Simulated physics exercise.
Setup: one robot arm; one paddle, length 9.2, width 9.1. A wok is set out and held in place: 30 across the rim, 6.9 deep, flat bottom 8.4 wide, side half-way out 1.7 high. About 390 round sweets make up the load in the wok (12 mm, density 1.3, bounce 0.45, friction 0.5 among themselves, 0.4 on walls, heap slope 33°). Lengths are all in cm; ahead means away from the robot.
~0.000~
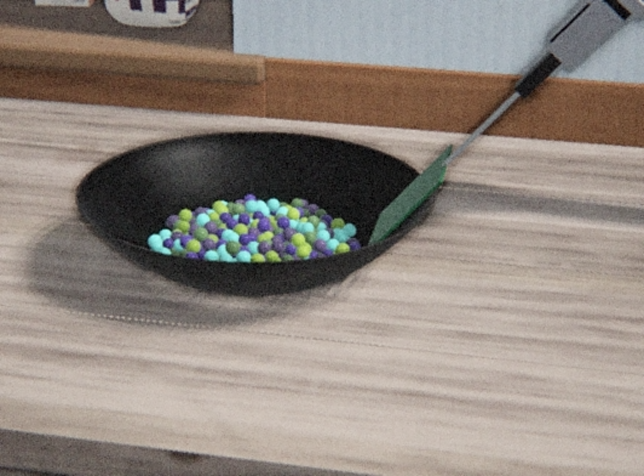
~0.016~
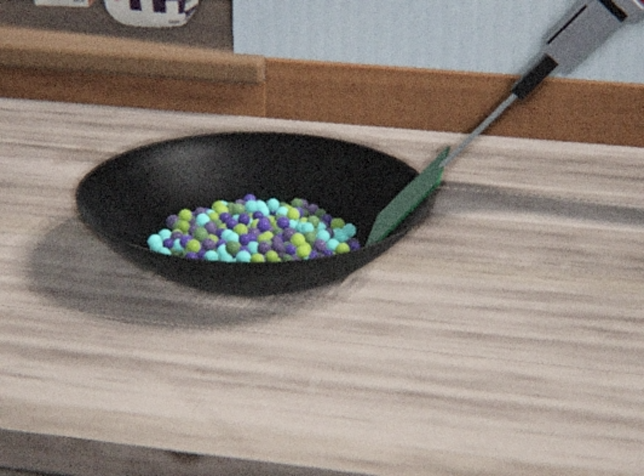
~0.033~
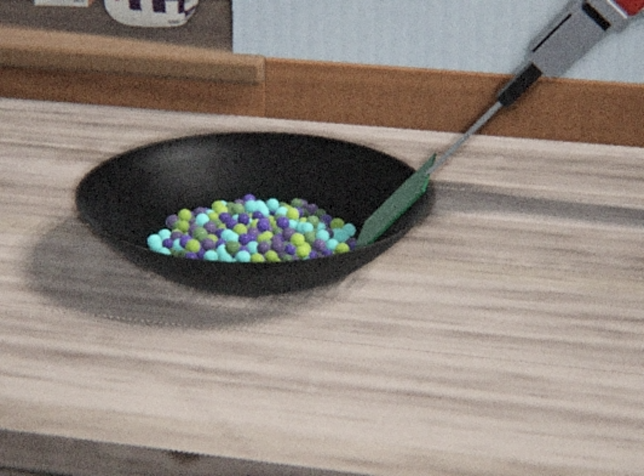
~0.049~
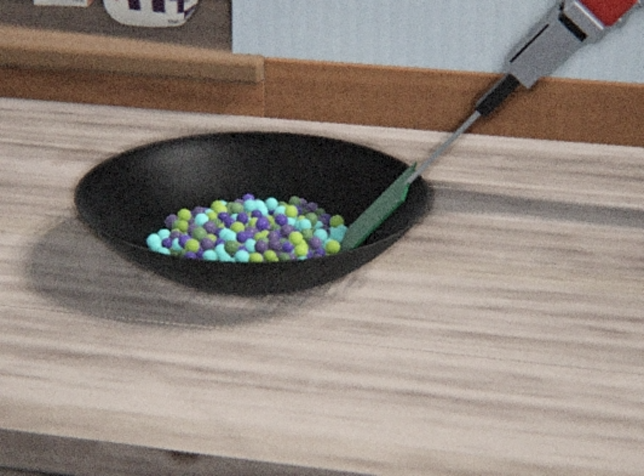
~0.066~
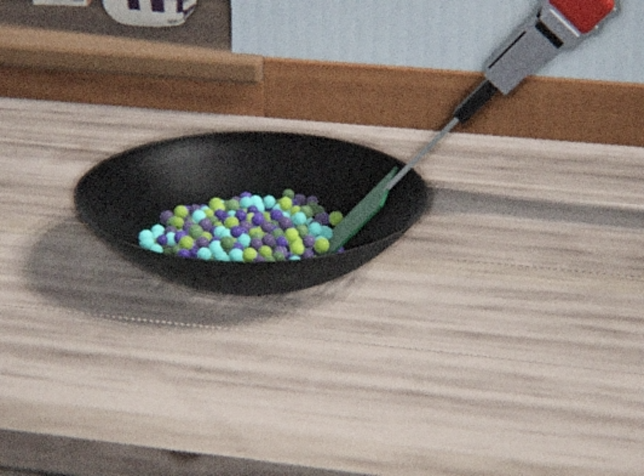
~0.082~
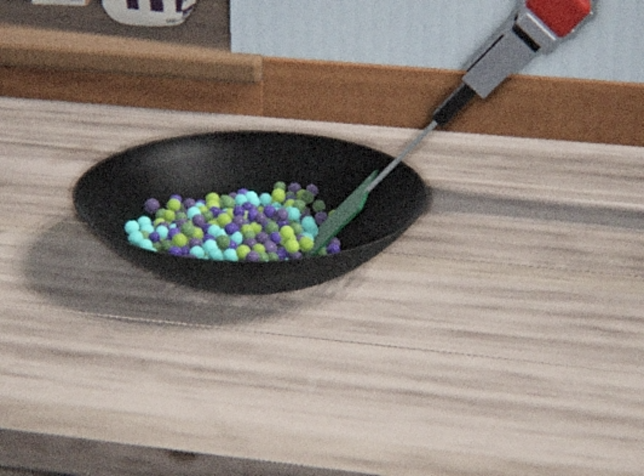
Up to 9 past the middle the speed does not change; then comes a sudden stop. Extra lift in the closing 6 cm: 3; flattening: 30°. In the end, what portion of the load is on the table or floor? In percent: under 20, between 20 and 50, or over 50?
Between 20 and 50 percent.
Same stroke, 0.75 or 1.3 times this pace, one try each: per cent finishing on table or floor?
Roughly 10 per cent on the first try and 40 per cent on the second.
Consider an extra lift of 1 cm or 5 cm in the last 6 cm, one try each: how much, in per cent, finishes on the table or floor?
I'd put it near 25 in a hundred, then near 30 in a hundred.
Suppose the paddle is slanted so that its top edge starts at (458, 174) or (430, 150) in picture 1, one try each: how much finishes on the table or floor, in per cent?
Around 25 per cent, then around 35 per cent.
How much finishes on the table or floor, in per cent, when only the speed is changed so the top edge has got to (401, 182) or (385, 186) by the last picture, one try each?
I'd estimate close to 5 and 10 in a hundred.
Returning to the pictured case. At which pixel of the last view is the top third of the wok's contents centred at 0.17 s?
Centre: Roughly (157, 201) in the last picture.
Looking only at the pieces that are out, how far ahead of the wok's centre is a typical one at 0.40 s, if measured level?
The distance is about 20 cm.
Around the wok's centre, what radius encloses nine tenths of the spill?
40 cm.
By 0.13 s, sloping 50°, highest piece 6 above the table; 389 in the wok.
By 0.17 s, sloping 41°, highest piece 7 above the table; 389 in the wok.
By 0.40 s, sloping 20°, highest piece 9 above the table; 279 in the wok, 51 on the table or floor, 59 on the blade or in flight.
By 1.45 s, sloping 20°, highest piece 5 above the table; 279 in the wok, 110 on the table or floor.
Final count, 279 in the wok, 110 on the table or floor. That is 28 % on the table or floor.
